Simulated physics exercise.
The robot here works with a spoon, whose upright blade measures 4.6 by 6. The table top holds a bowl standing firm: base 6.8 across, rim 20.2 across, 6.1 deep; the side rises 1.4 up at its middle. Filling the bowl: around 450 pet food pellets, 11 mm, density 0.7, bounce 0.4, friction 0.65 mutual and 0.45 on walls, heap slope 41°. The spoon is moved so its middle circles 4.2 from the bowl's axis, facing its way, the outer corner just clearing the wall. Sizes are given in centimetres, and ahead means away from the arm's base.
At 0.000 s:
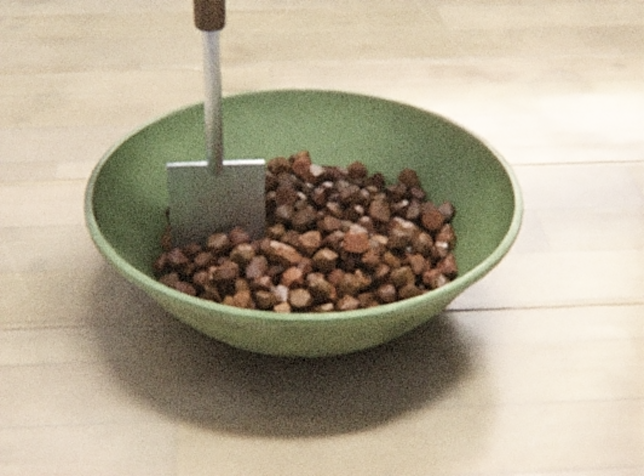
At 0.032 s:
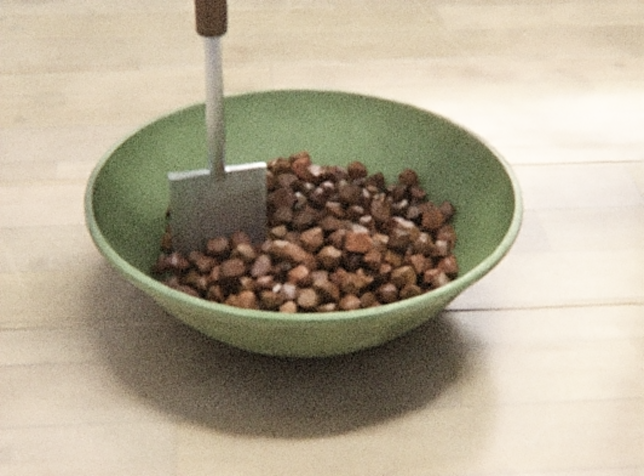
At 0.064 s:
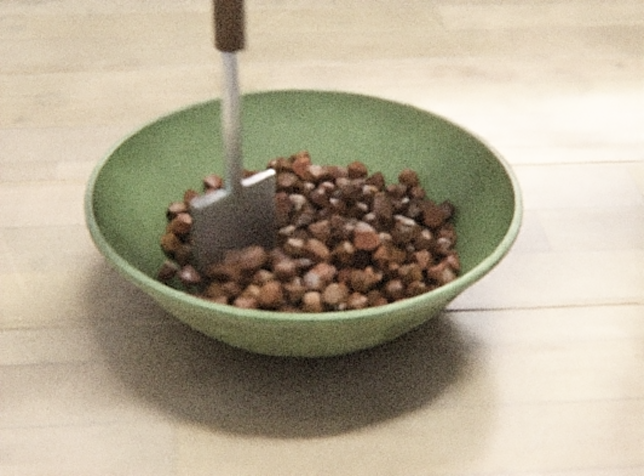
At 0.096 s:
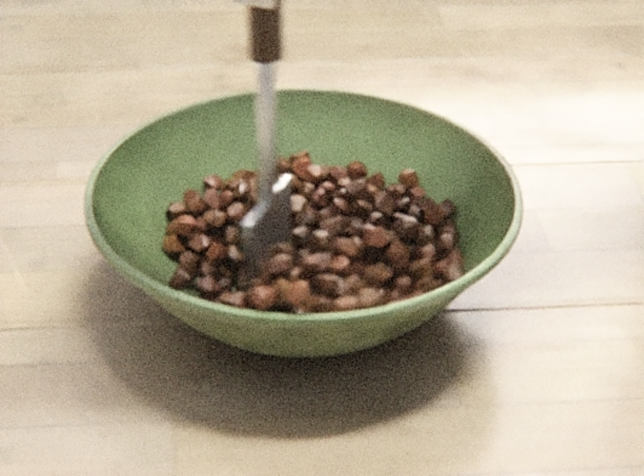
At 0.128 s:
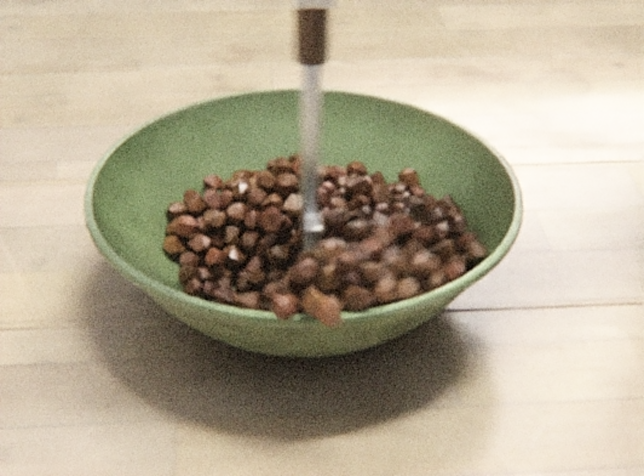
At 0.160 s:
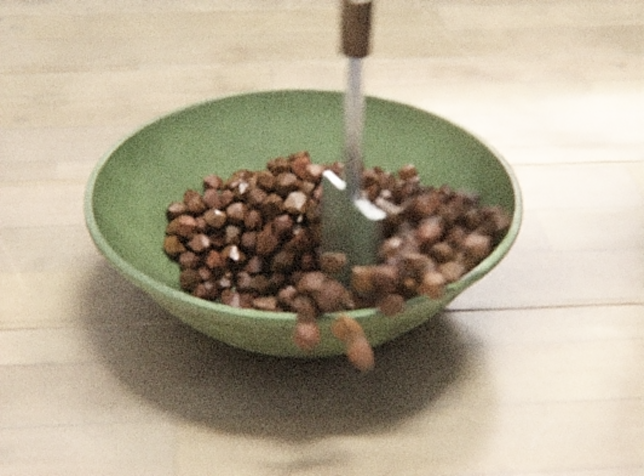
The footage shows a flat metal blade on an upright handle sweeping and turning from left to right through brown pellets in a green bowl, pushing them toward the right side as a few go over the front rim.
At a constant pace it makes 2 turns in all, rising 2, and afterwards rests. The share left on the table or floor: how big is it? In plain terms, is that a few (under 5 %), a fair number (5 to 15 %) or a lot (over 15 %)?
A lot, over 15 %.
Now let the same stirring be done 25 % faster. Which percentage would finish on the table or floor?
It would come to around 40 percent.
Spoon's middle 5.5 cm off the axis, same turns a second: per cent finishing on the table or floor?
That would come to roughly 25 percent.
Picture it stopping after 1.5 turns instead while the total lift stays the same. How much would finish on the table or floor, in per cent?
25 %.
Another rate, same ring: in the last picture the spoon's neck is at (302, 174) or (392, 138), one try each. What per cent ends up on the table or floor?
Roughly 15 per cent on the first try and 40 per cent on the second.
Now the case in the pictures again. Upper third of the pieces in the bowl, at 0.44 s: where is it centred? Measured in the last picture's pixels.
Roughly pixel (172, 206).
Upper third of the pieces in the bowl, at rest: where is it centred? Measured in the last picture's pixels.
Somewhere close to (328, 253).
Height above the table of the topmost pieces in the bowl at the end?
It reaches some 6.0 cm above the table.
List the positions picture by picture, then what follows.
The spoon neck at (215, 135), 0° round; upper third of the load around (313, 234), from x 160 to 445, top at y 160; 453 in the bowl, in the first picture.
The spoon neck at (216, 142), 11° round; upper third of the load around (312, 236), from x 160 to 445, top at y 160, in the second picture.
The spoon neck at (233, 159), 36° round; upper third of the load around (317, 248), from x 165 to 450, top at y 160, in the third picture.
The spoon neck at (267, 171), 63° round; upper third of the load around (327, 255), from x 175 to 455, top at y 160, in the fourth picture.
The spoon neck at (310, 173), 89° round; upper third of the load around (359, 253), from x 175 to 475, top at y 160; 451 in the bowl, 2 in flight or on the tool, in the fifth picture.
The spoon neck at (352, 165), 116° round; upper third of the load around (400, 235), from x 175 to 500, top at y 160; 445 in the bowl, 8 in flight or on the tool, in the sixth picture.
After 0.44 s, 351° round, highest piece 9 above the table; 359 in the bowl, 73 on the table or floor, 21 in flight or on the tool.
After 0.73 s, 226° round, highest piece 10 above the table; 328 in the bowl, 117 on the table or floor, 8 in flight or on the tool.
After 1.07 s, 0° round, highest piece 6 above the table; 325 in the bowl, 128 on the table or floor.
After 1.77 s, 0° round, highest piece 6 above the table; 325 in the bowl, 128 on the table or floor.
In the end, 325 in the bowl, 128 on the table or floor. That is 28 % on the table or floor.
